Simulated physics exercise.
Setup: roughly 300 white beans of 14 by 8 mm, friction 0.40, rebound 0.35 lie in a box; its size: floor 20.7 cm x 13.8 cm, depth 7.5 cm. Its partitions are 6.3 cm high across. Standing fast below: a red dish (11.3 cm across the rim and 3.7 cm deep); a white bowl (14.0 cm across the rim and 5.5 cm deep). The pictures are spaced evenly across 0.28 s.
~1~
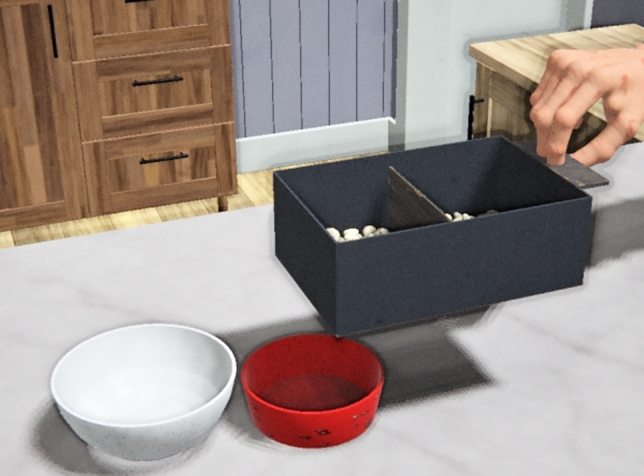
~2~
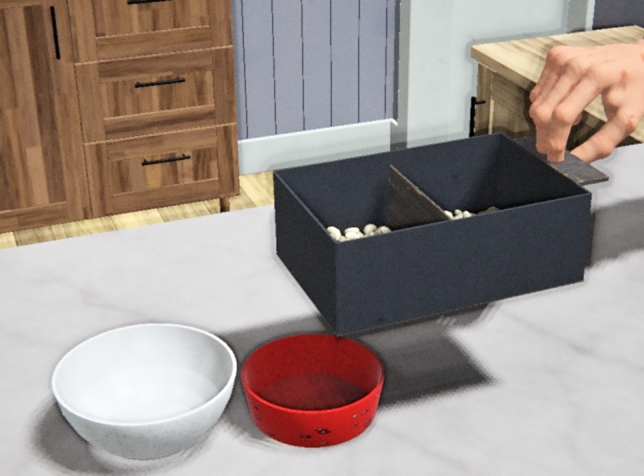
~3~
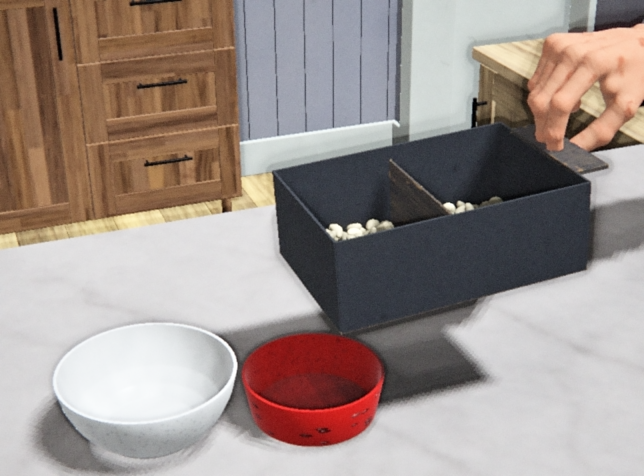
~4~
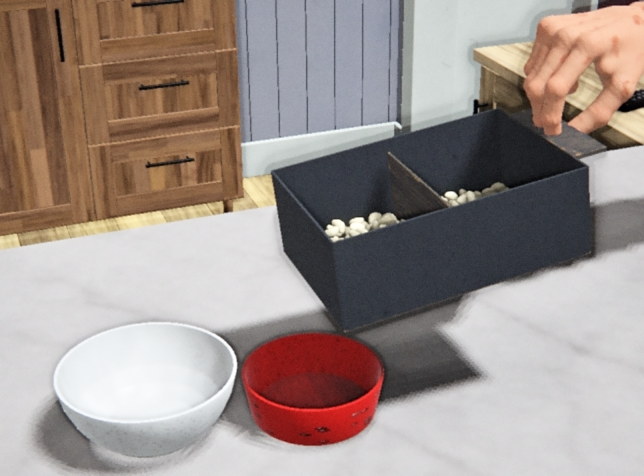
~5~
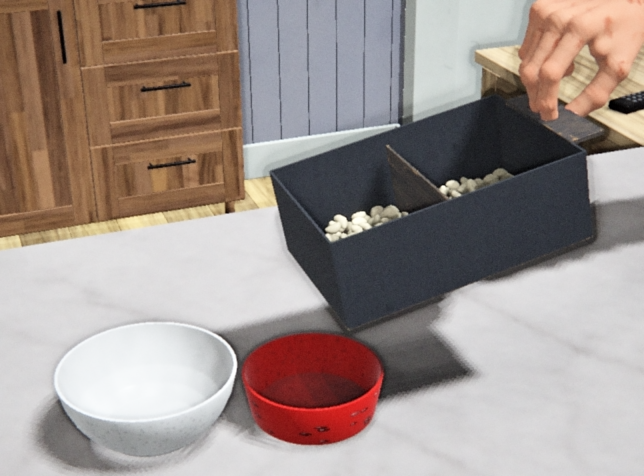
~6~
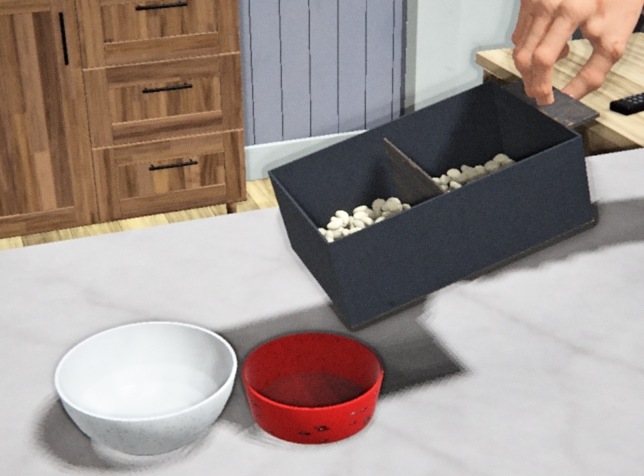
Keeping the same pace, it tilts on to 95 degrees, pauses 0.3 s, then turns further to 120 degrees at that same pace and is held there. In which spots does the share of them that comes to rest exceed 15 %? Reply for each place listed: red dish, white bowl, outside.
Red dish: Does not; white bowl: Exceeds it; outside: Exceeds it.
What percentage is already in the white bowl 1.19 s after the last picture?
It's close to 0 in a hundred by then.
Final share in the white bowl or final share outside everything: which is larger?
Between the two, more of the load settles in the white bowl.
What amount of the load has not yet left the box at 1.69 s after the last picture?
Around 75 percent of the load is still there.
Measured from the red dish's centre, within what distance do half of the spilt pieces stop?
16 cm.
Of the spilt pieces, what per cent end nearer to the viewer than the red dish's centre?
Around 80%.
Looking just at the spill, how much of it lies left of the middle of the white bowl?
30 %, give or take.
Then, 0.65 s after the last picture, tilt 59 degrees; box 100 %; middle of all pieces near (402, 150).
Then, 1.19 s after the last picture, tilt 95 degrees; box 100 %; middle of all pieces near (335, 142).
Then, 1.69 s after the last picture, tilt 102 degrees; box 75 %, red dish 5 %, white bowl 10 %, outside 10 %; middle of all pieces near (284, 229).
Then, 2.16 s after the last picture, tilt 120 degrees; box 5 %, red dish 5 %, white bowl 35 %, outside 25 %, in the air 35 %; middle of all pieces near (204, 375).
In the end, box 0 %, red dish 5 %, white bowl 55 %, outside 40 %.
